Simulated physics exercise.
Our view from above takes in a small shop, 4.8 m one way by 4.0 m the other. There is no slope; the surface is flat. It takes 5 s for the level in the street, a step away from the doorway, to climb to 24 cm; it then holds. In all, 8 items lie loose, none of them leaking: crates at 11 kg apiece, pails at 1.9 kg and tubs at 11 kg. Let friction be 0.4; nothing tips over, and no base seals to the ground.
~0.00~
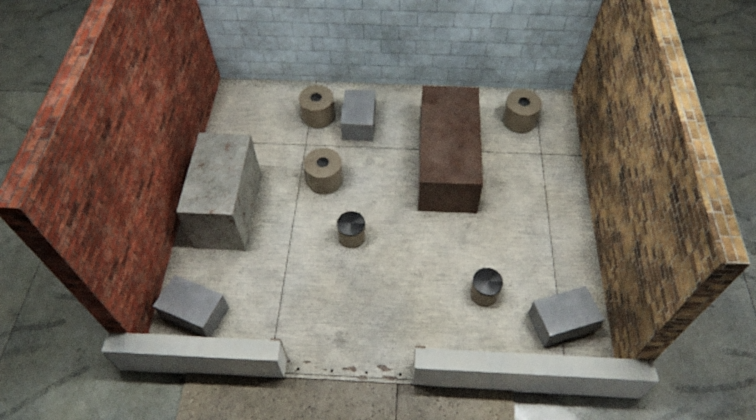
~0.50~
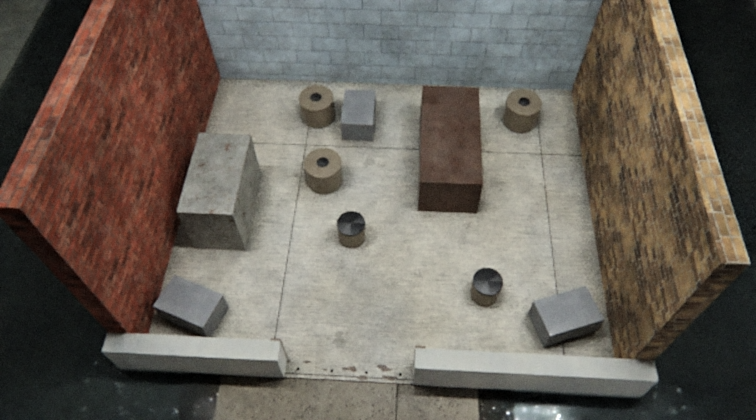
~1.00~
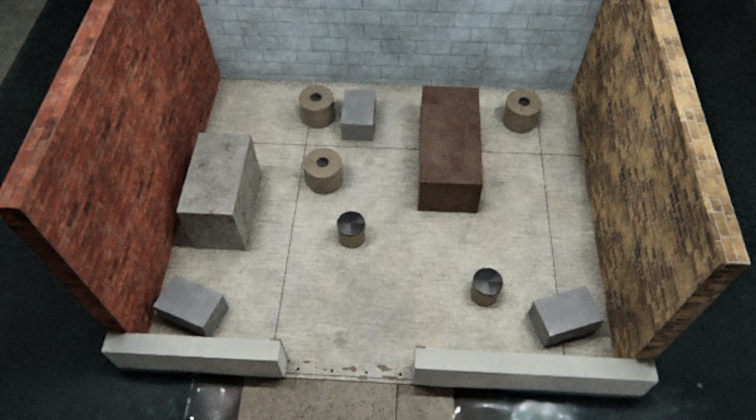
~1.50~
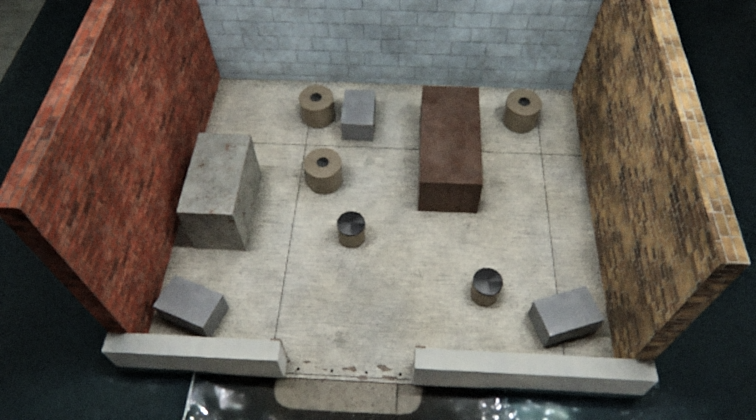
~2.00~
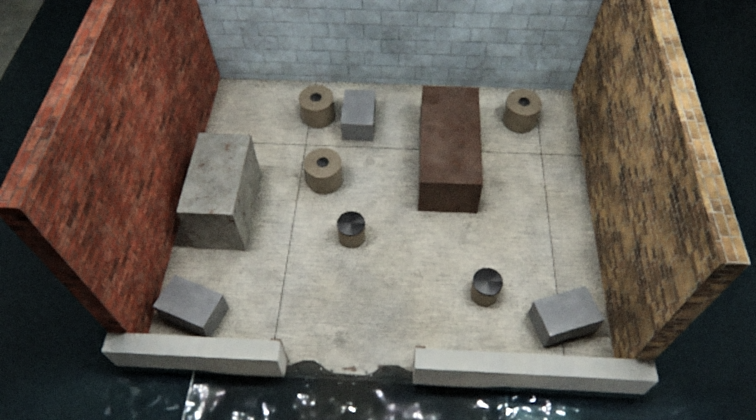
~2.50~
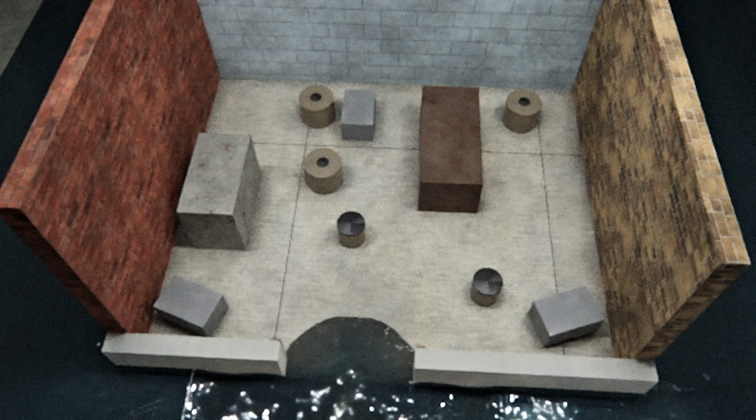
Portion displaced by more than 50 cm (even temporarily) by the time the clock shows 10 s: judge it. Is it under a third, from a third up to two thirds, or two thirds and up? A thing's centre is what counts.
It will work out to one to two of every three.
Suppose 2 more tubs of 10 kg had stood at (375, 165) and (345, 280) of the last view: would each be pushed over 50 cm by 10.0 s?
The first: Farther. The second: Farther.
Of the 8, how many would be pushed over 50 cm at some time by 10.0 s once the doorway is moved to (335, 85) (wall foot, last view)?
Then it comes to 7 of them.
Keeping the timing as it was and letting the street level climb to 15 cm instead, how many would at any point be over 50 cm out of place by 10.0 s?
In that case 1 of them.
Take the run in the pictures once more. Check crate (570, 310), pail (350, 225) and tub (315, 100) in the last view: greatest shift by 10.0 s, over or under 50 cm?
Taking them in turn, the first is within the limit, the second beyond the limit and the third beyond the limit.
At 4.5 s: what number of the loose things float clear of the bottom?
Answer: 0.
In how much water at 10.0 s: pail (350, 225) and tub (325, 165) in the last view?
Roughly 14 and 12 cm.
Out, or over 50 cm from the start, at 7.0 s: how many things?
The number by then is 2.
After 3.5 s 0 of 8 are over 50 cm from their spots; 0 afloat.
After 4.5 s 1 of 8 are over 50 cm from their spots; 0 afloat.
After 7.0 s 2 of 8 are over 50 cm from their spots; 3 afloat.
After 10.0 s 5 of 8 are over 50 cm from their spots, and 5 have been at some point; 5 afloat.
